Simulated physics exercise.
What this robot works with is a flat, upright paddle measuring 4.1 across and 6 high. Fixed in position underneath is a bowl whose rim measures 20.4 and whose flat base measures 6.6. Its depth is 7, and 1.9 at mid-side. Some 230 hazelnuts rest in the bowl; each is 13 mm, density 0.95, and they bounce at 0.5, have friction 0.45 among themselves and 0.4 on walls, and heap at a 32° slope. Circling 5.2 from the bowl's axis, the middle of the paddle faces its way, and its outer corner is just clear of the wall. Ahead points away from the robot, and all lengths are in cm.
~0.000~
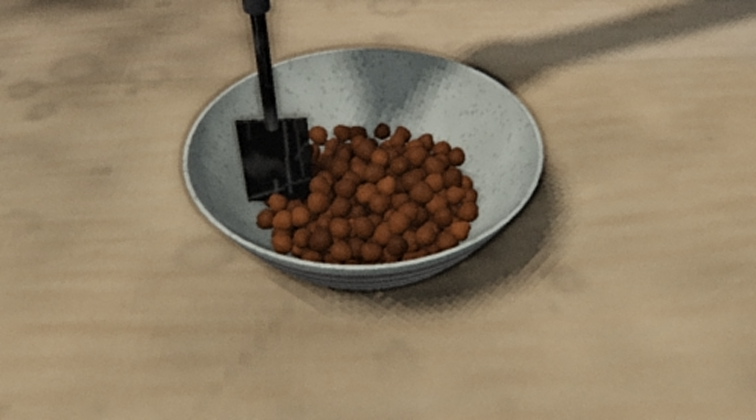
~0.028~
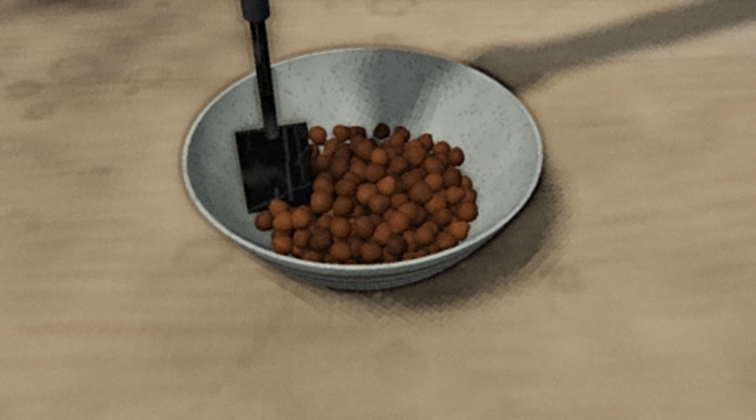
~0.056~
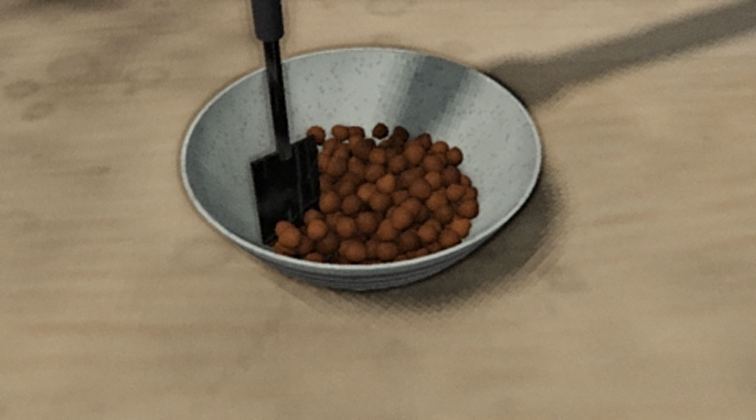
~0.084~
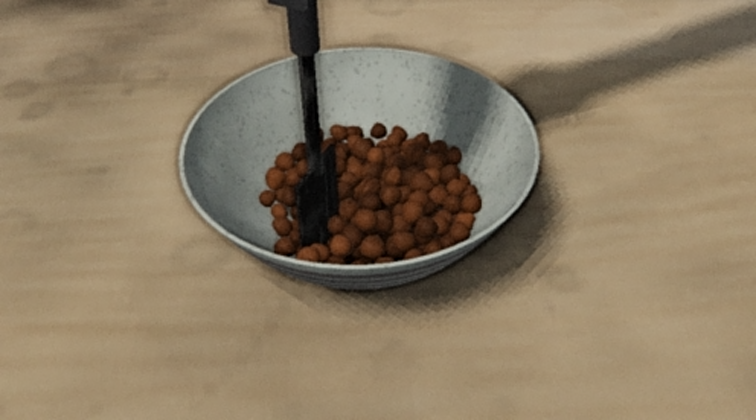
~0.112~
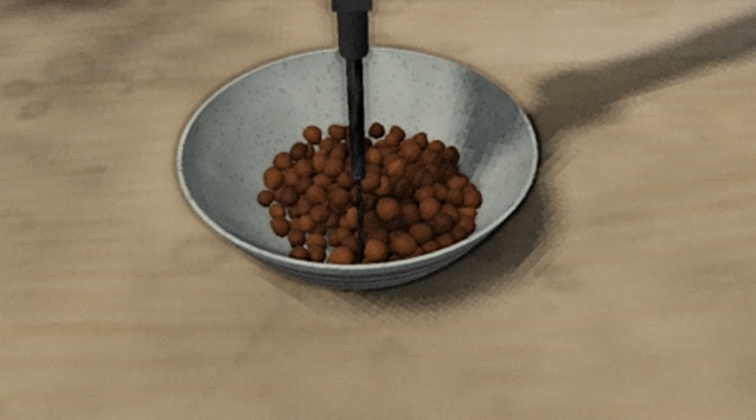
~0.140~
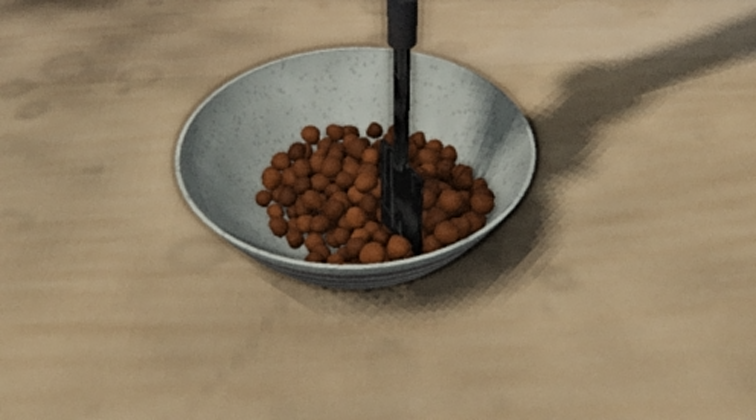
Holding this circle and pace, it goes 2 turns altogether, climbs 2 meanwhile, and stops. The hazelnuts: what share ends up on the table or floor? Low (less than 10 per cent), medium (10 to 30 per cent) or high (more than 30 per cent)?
The share is medium, between 10 and 30 per cent.
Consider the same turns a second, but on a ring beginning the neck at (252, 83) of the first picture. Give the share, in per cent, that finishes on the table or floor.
I'd say around 0 per cent.
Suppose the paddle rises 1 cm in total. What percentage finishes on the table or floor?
Near 25 in a hundred.
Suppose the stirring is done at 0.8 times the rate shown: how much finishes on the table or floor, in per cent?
Close to 15 in a hundred.
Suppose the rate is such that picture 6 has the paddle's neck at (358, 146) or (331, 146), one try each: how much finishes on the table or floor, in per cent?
Some 5 and 5 %.
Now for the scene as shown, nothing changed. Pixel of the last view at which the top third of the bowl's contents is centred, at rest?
It is centred around (357, 188).
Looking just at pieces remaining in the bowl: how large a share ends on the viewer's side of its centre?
It comes to near 50 percent.
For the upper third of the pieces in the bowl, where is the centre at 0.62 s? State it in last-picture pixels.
Top-third centre at approx. (359, 187).
After 0.38 s, 350° round, highest piece 10 above the table; 199 in the bowl, 16 on the table or floor, 16 in flight or on the tool.
After 0.62 s, 224° round, highest piece 7 above the table; 189 in the bowl, 42 on the table or floor.
After 0.94 s, 0° round, highest piece 4 above the table; 189 in the bowl, 42 on the table or floor.
After 1.64 s, 0° round, highest piece 4 above the table; 189 in the bowl, 42 on the table or floor.
In the end, 189 in the bowl, 42 on the table or floor. That is 18 % on the table or floor.
